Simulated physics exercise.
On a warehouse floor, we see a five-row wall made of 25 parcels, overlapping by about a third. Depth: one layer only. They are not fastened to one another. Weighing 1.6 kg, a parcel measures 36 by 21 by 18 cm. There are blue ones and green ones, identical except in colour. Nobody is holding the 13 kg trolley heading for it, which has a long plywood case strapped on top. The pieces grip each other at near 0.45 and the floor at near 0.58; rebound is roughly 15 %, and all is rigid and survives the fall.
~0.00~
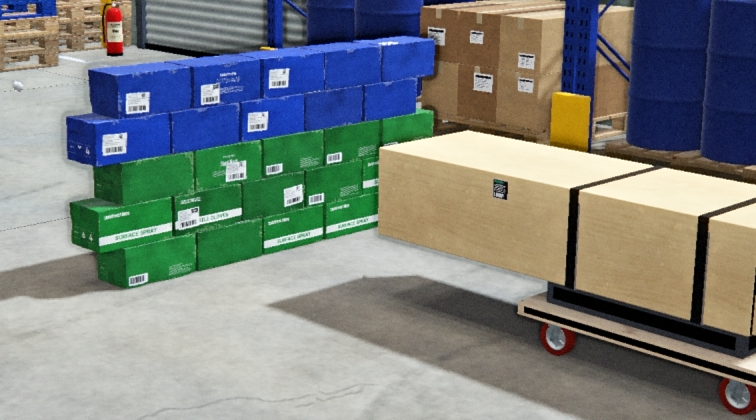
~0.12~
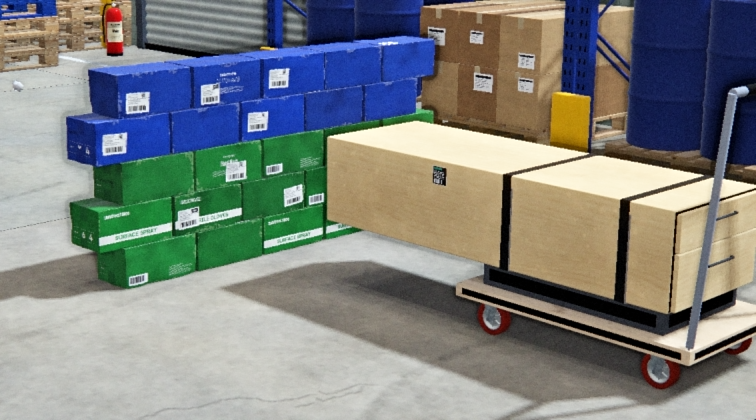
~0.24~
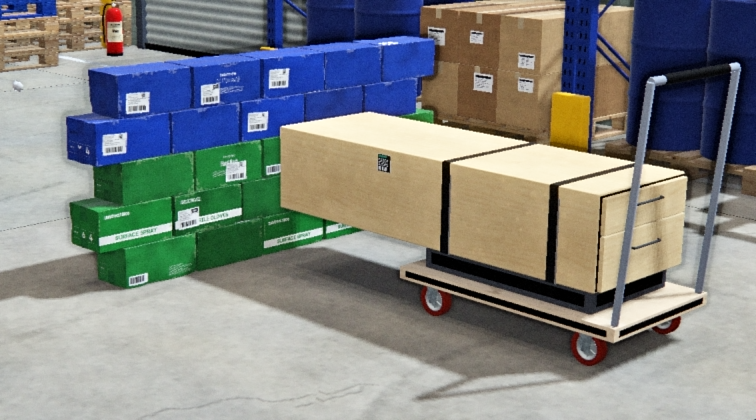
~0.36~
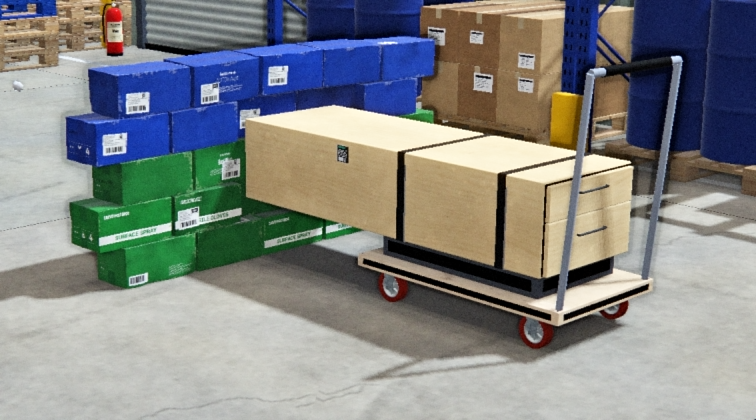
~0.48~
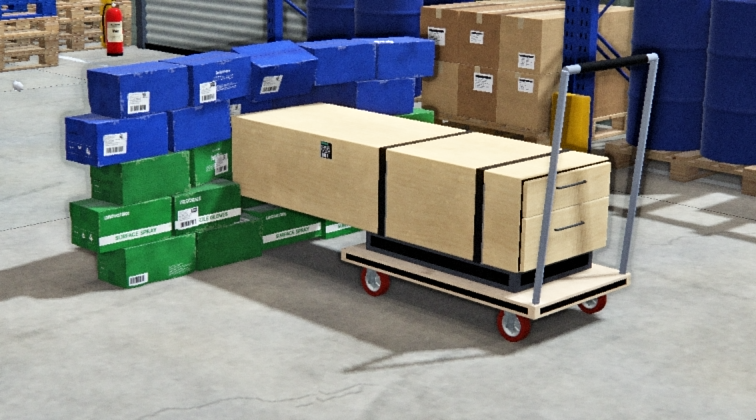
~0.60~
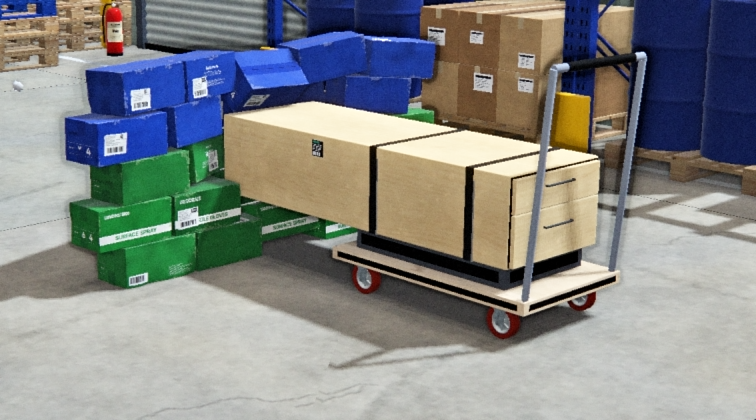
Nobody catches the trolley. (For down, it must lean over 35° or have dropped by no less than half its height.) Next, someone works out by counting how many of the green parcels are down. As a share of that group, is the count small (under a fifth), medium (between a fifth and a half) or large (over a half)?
It is medium.
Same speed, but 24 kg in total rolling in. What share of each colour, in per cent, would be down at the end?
Green 30, blue 60 per cent.
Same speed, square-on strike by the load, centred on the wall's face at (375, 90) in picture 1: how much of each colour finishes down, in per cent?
Per cent down - green: 20, blue: 40.
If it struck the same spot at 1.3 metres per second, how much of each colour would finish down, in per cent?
You'd end up with green at 0 per cent down and blue at 0 per cent.
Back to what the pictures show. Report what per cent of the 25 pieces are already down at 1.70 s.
By that time it is 60 percent.
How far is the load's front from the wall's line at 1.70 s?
At that moment, around 40 cm past it.
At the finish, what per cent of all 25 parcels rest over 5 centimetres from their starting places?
Displaced: 60 %.
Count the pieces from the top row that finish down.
From the top row, the count is 5.
After 0.76 s, load 24 cm past the wall's line, still rolling; 4 of the 15 green parcels down (6 of 25 in all colours); top green parcel 41° from how it stood, 14 cm lower; top blue parcel 12° from how it stood.
After 1.02 s, load 31 cm past the wall's line, still rolling; 6 of the 15 green parcels down (12 of 25 in all colours); top green parcel on its side; top blue parcel 30° from how it stood, 22 cm lower.
After 1.70 s, load 41 cm past the wall's line, stopped; 6 of the 15 green parcels down (15 of 25 in all colours); top green parcel on its side; top blue parcel on its side.
In the end (3.6 s), load 41 cm past the wall's line, stopped; 6 of the 15 green parcels down (15 of 25 in all colours); top green parcel on its side; top blue parcel on its side. That is 40 per cent. From the last view, middles, top green parcel near (218, 189).
